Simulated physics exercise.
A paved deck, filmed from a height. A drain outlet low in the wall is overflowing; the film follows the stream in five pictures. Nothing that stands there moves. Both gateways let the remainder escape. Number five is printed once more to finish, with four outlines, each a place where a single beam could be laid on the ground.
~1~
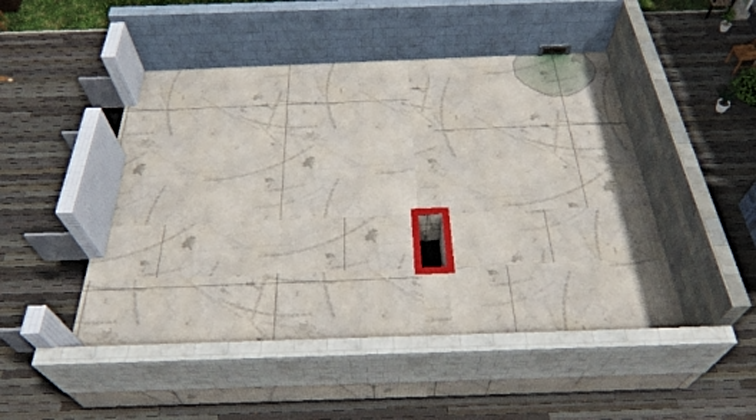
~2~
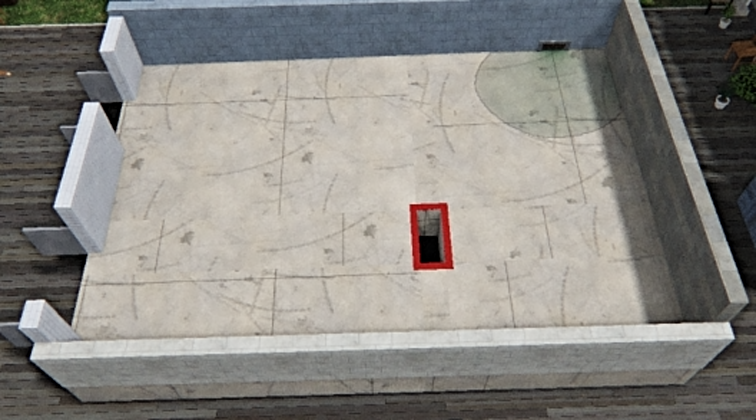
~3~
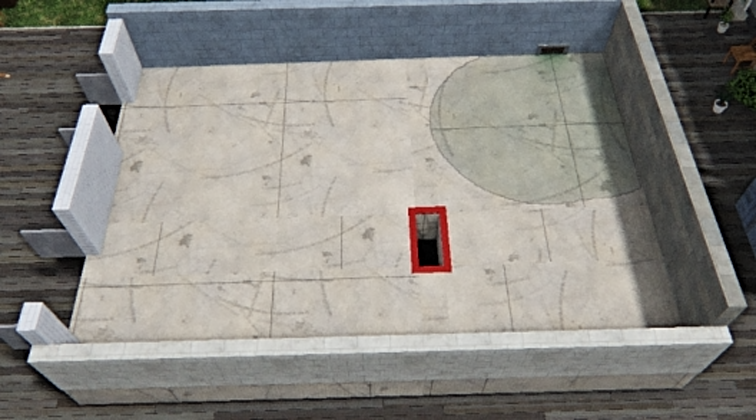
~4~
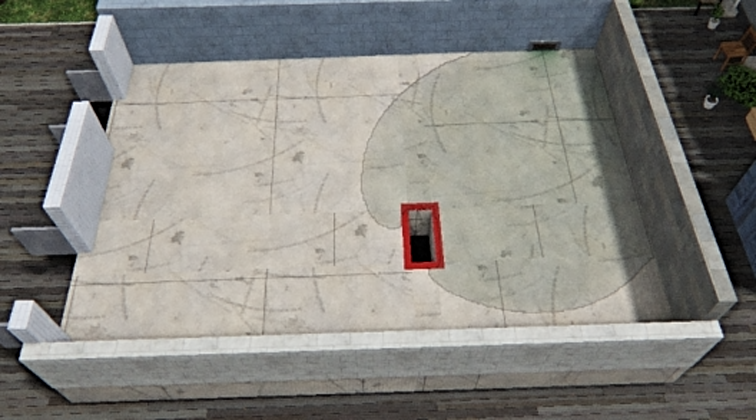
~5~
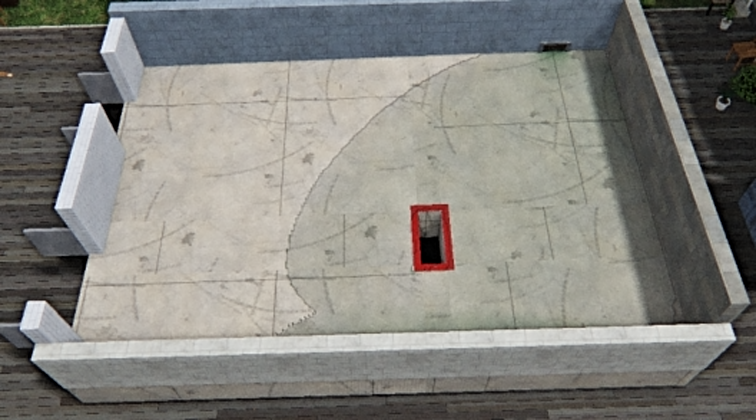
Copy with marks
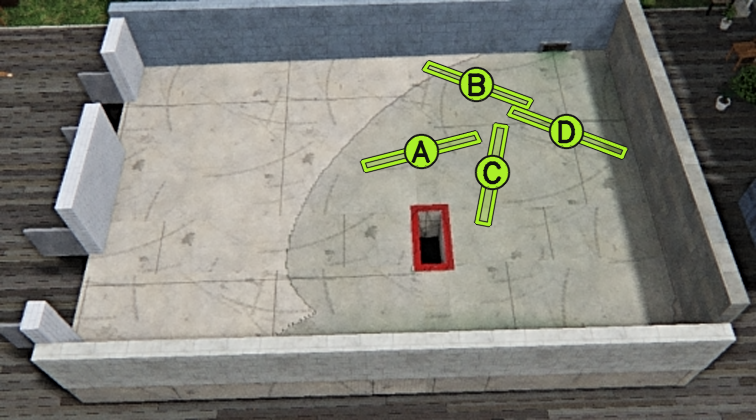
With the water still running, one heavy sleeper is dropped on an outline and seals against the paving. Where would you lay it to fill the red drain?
Go for A.
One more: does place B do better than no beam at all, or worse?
Place B is worse.
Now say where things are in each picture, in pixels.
In the first frame, outfall at (554, 50); red drain at (432, 240); open gate at (95, 300); open gate at (132, 130); front seen at (526, 84), 2 % of the ground wet; red drain still dry.
In the second frame, front seen at (580, 133), 9 % of the ground wet; red drain still dry.
In the third frame, front seen at (528, 198), 19 % of the ground wet; red drain still dry.
In the fourth frame, front seen at (483, 297), 36 % of the ground wet; red drain taking water.
In the fifth frame, front seen at (309, 302), 51 % of the ground wet; red drain taking water.
On the marked copy, A from (364, 166) to (477, 137); B from (426, 66) to (529, 103); C from (482, 223) to (500, 125); D from (511, 110) to (623, 153).
Choosing A, about 16 % of the stream goes into the red drain, about 84 % out by the gates.
Choosing B, about 9 % of the stream goes into the red drain, about 90 % out by the gates.
Choosing C, about 9 % of the stream goes into the red drain, about 90 % out by the gates.
Choosing D, about 9 % of the stream goes into the red drain, about 90 % out by the gates.
